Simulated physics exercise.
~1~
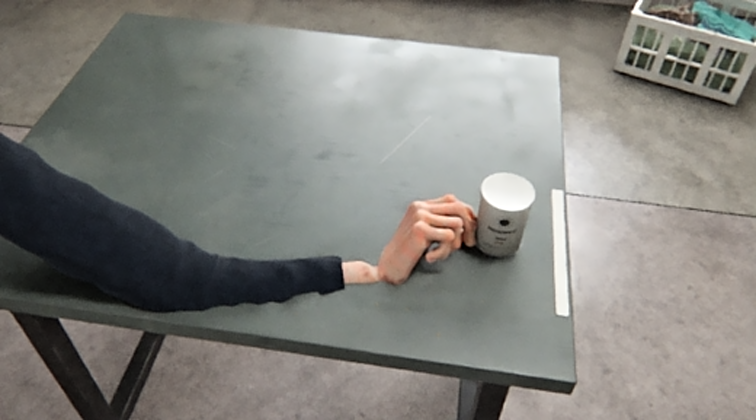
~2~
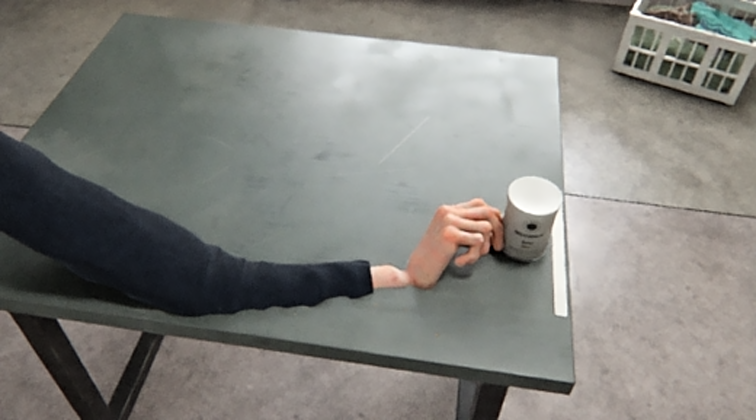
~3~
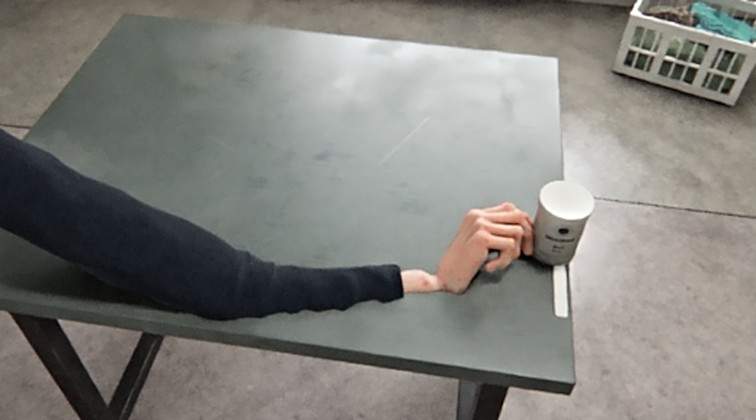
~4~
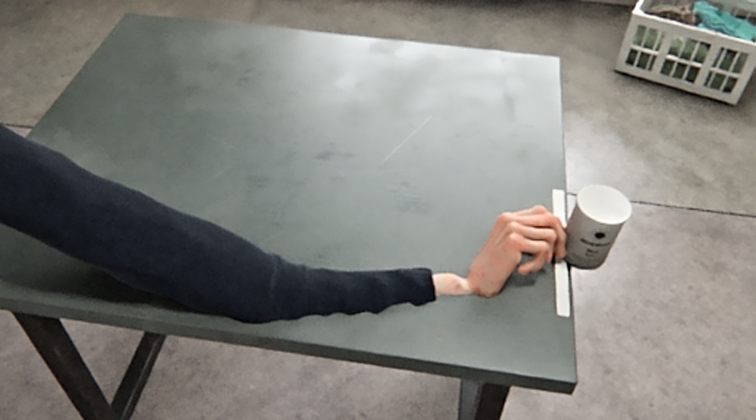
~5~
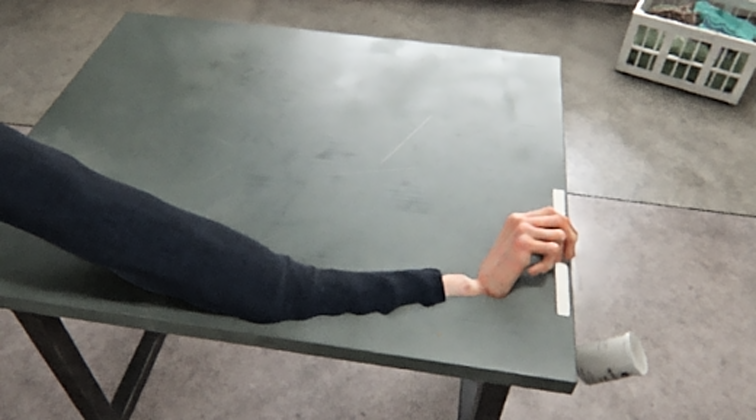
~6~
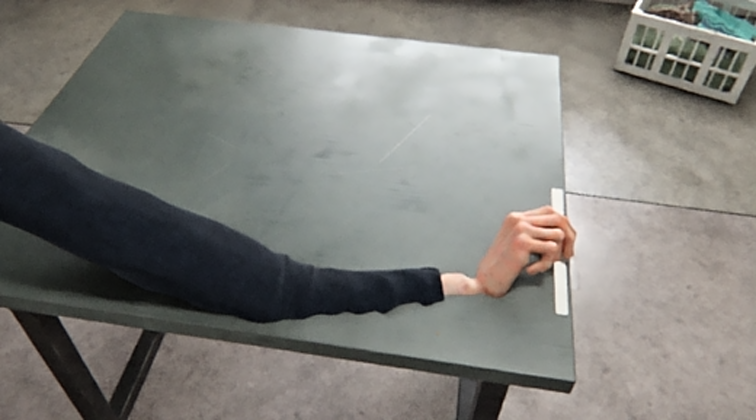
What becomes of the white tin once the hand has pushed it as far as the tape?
The white tin tips off the right edge of the table and drops toward the floor, out of view.
